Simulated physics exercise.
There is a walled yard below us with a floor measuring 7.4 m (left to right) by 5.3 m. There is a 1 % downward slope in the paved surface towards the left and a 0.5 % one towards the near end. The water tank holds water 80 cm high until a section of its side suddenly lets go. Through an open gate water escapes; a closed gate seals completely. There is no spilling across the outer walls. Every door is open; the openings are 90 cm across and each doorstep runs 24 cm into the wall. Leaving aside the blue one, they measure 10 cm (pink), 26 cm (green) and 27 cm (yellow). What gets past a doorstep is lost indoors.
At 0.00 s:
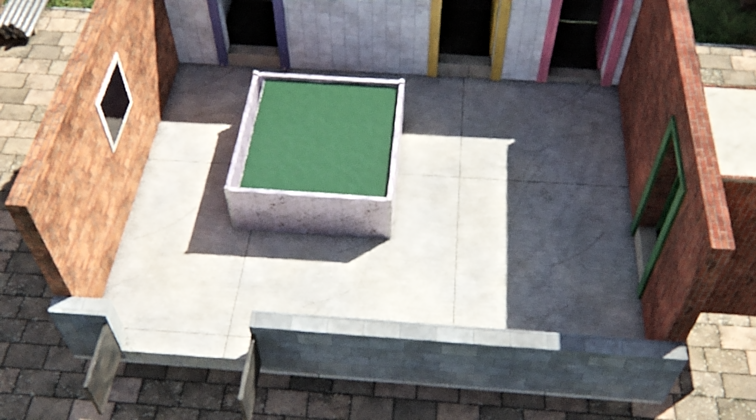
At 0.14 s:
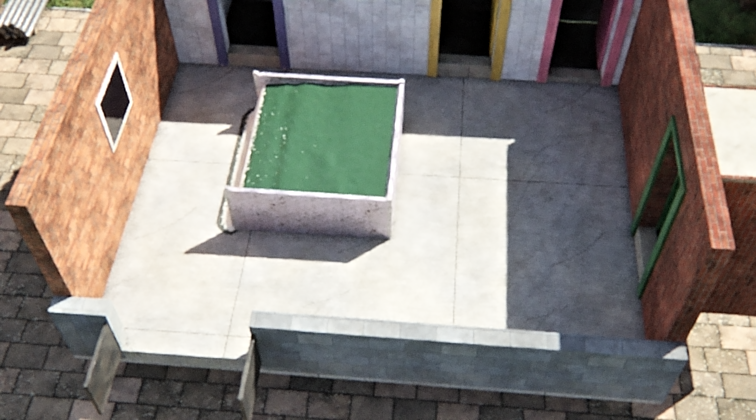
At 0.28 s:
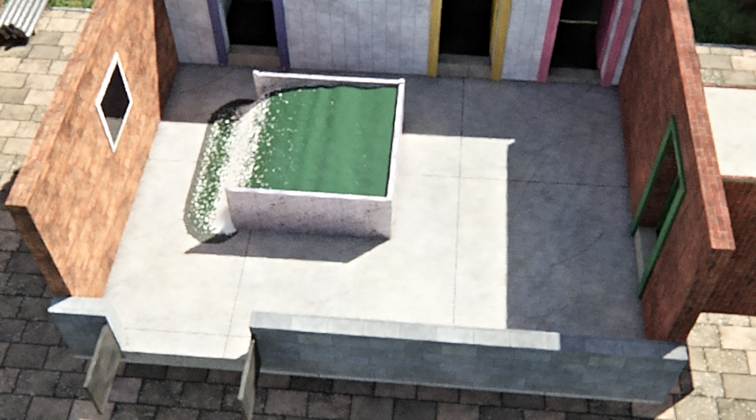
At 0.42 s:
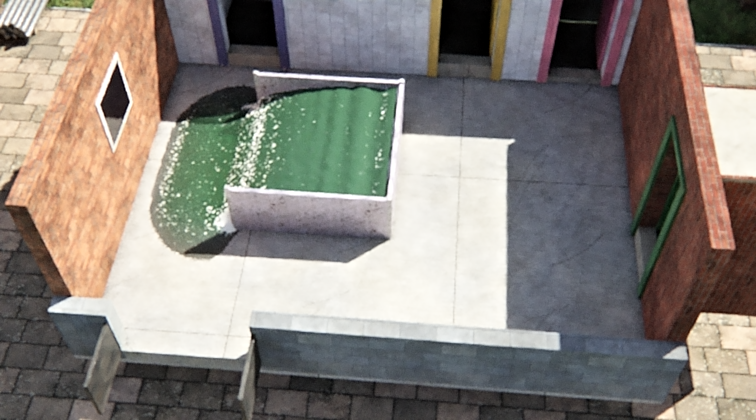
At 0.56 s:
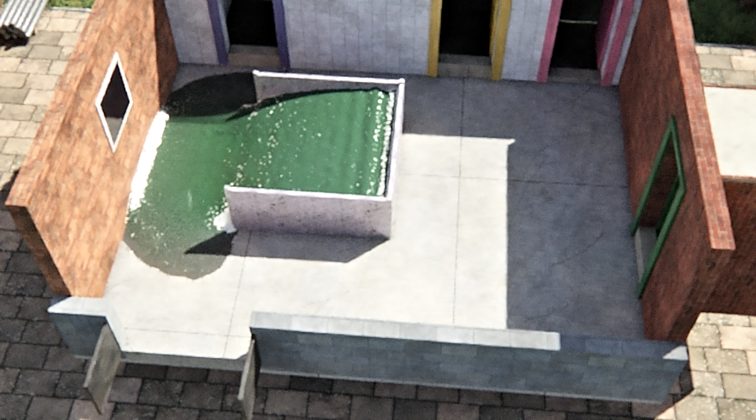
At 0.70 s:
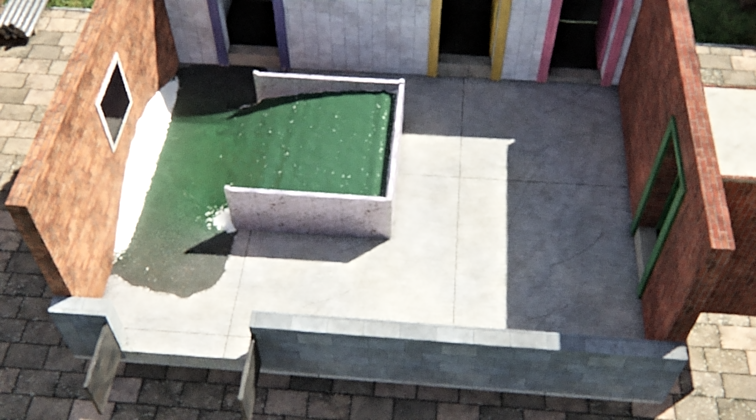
A walled yard held a tank of still green water until its left side opened and the water poured out, spread across the floor, splashed white against the left brick wall and crept nearer the front.
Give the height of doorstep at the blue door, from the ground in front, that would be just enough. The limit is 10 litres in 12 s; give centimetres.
Close to 29 cm.
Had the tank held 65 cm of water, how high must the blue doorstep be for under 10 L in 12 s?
Roughly 23 cm high.
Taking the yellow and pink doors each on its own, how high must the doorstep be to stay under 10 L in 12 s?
You'd want about 6.5 centimetres at yellow and about 15 centimetres at pink.
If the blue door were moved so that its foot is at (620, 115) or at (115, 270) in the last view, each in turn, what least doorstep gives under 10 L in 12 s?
In turn: Roughly 24 cm, roughly 27 cm.
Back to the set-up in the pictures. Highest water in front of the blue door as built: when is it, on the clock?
I'd guess close to 2.8 seconds.
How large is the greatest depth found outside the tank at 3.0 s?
About 42 cm.
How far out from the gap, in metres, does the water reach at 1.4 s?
Close to 3.4 metres, I'd say.
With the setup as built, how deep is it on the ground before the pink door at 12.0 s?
Depth: Near 2.0 cm.
After 1.4 s water covers 20 % of the floor, deepest (64 cm) near (180, 65); 4 cm at the blue door, 0 litres in over its 25 cm doorstep.
After 3.0 s water covers 45 % of the floor, deepest (42 cm) near (96, 320); 30 cm at the blue door, 12 litres in over its 25 cm doorstep.
After 12.0 s water covers 100 % of the floor, deepest (14 cm) near (96, 320); 7 cm at the blue door, 21 litres in over its 25 cm doorstep.
At the blue door as built, the water arrived by 0.9 s and peaked near 30 cm at 2.8 s.
Run again over the same 12 s with other heights there, 18 litres in over 26 cm, 1 litre over 35.5 cm. The limit of 10 litres is kept from about 29 cm up.
